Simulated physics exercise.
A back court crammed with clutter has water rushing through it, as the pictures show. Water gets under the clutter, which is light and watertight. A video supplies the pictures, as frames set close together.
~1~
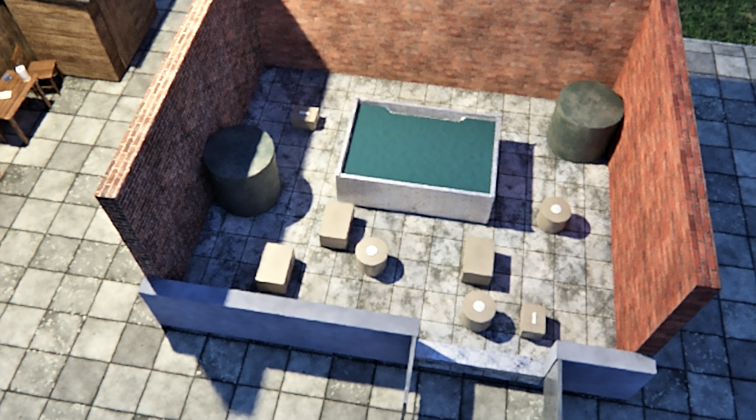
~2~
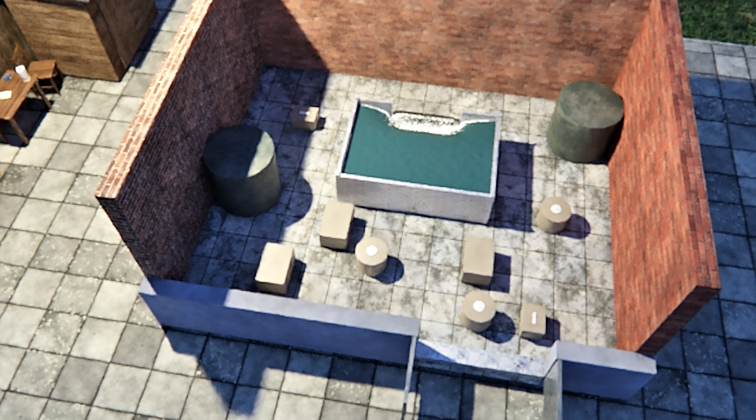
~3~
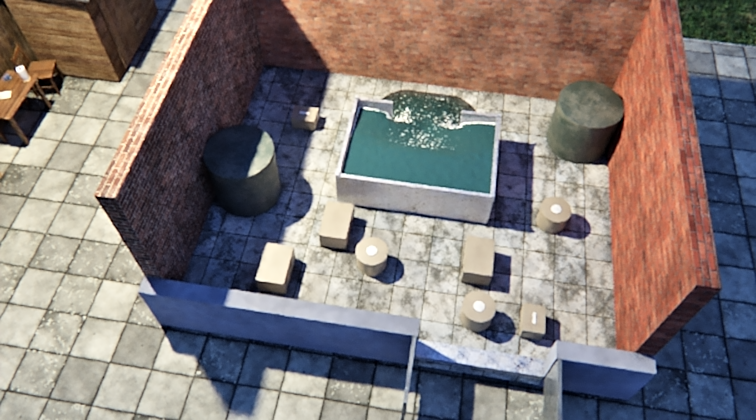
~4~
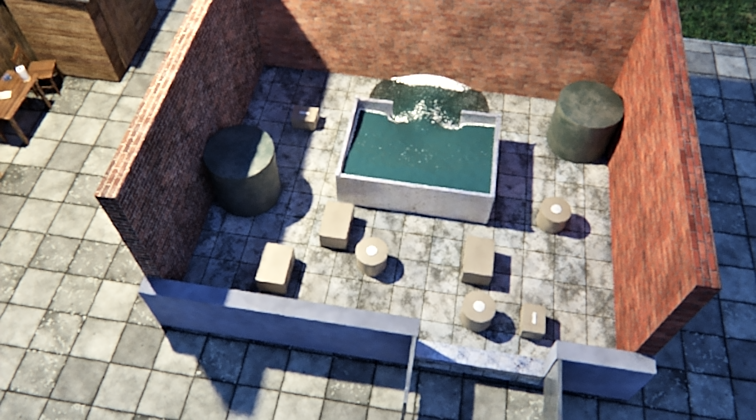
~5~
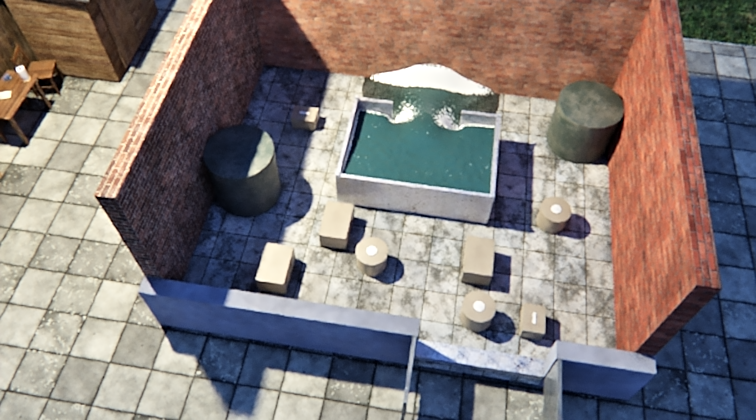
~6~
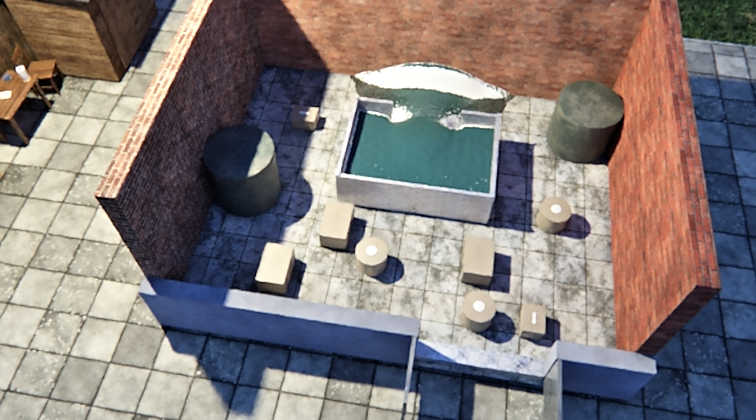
In a paved court walled with brick, water in a raised pale tank spills out through a gap in the back rim and spreads in a widening, foaming fan behind it, while the surrounding blocks and drums stay still.
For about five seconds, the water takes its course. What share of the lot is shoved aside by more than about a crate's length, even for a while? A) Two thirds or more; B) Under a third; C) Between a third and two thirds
Under a third (B).
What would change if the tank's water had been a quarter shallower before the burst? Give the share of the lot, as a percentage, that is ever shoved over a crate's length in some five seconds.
About 10 in every hundred loose things.
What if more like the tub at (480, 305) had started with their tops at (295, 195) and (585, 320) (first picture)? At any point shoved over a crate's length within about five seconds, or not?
In sequence: Doesn't go far, doesn't go far.
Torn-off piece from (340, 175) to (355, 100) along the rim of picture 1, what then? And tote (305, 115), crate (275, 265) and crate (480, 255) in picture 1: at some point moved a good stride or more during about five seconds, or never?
Each in turn, ends up that far off, ends up that far off, never travels that far.
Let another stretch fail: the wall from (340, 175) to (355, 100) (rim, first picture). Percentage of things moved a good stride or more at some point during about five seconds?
20 percent, give or take.
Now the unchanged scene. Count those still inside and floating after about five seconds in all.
That makes 2.
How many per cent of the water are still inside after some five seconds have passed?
Estimate: Roughly 100 %.
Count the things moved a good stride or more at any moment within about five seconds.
It totals 2.
A moment on, 0 of 8 are well off their spots; 0 afloat.
Next, 0 of 8 are well off their spots; 0 afloat.
Later, 1 of 8 are well off their spots; 0 afloat.
In the end, 2 of 8 are well off their spots, and 2 have been at some point; 2 afloat.
